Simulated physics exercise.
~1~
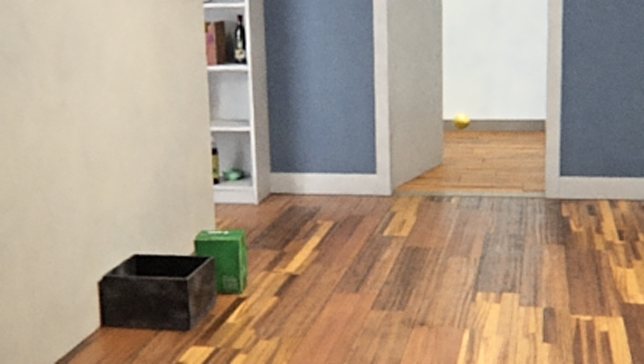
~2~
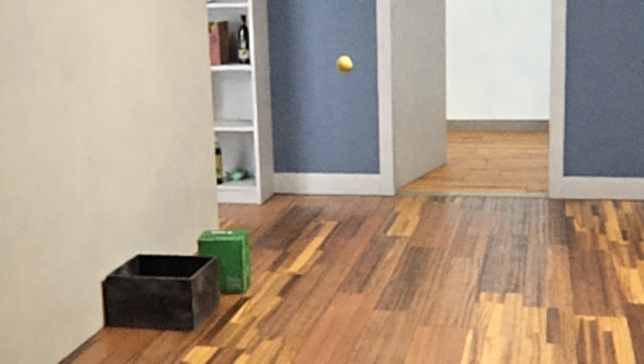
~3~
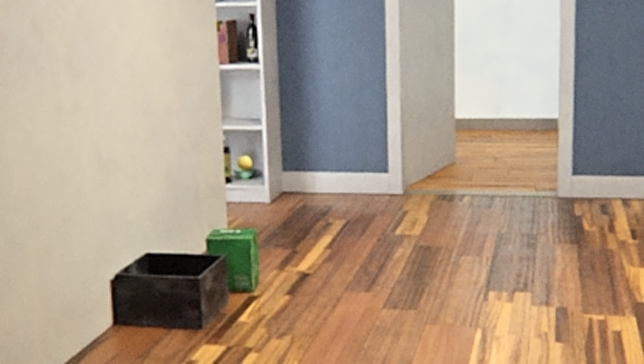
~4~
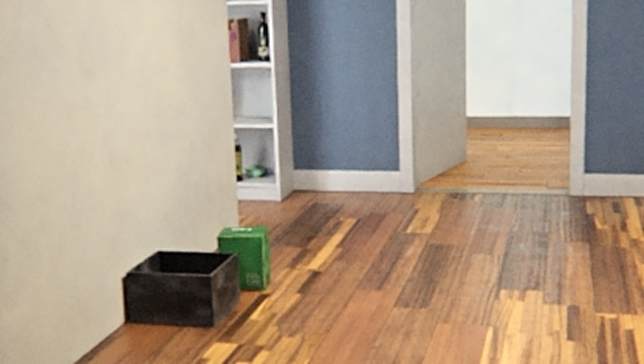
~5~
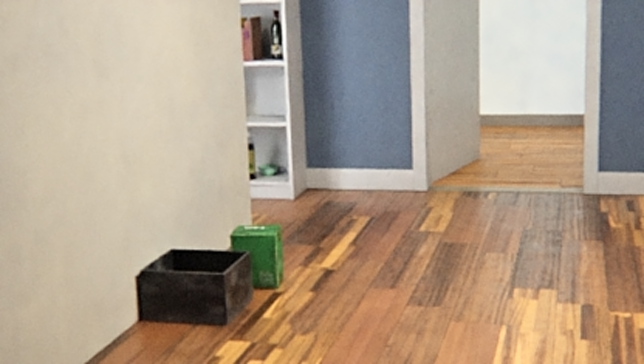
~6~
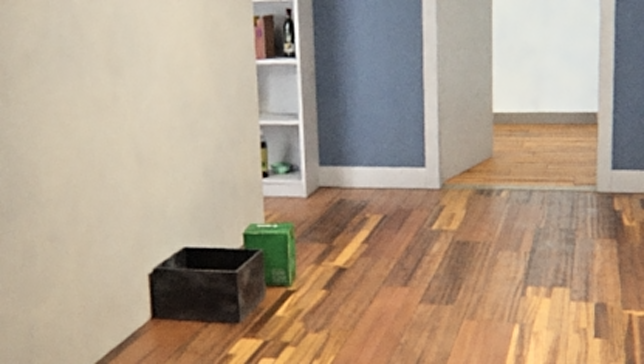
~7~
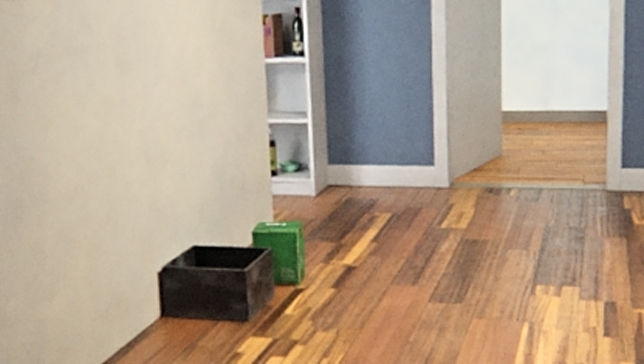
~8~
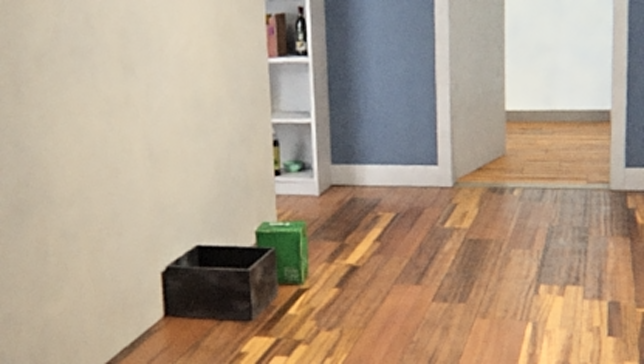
A room with a patterned wooden floor is seen from slightly above, with a pale wall at left, white shelves and blue walls behind, and an open doorway toward the right. An open black box sits on the floor at lower left, with a green parcel just behind its right side. A small yellow lemon appears in front of the doorway, rises leftward past the blue wall, then drops across the shelves. It vanishes from view, landing inside the box. The view pans slightly left, while the box and parcel stay put and the lemon remains hidden inside.
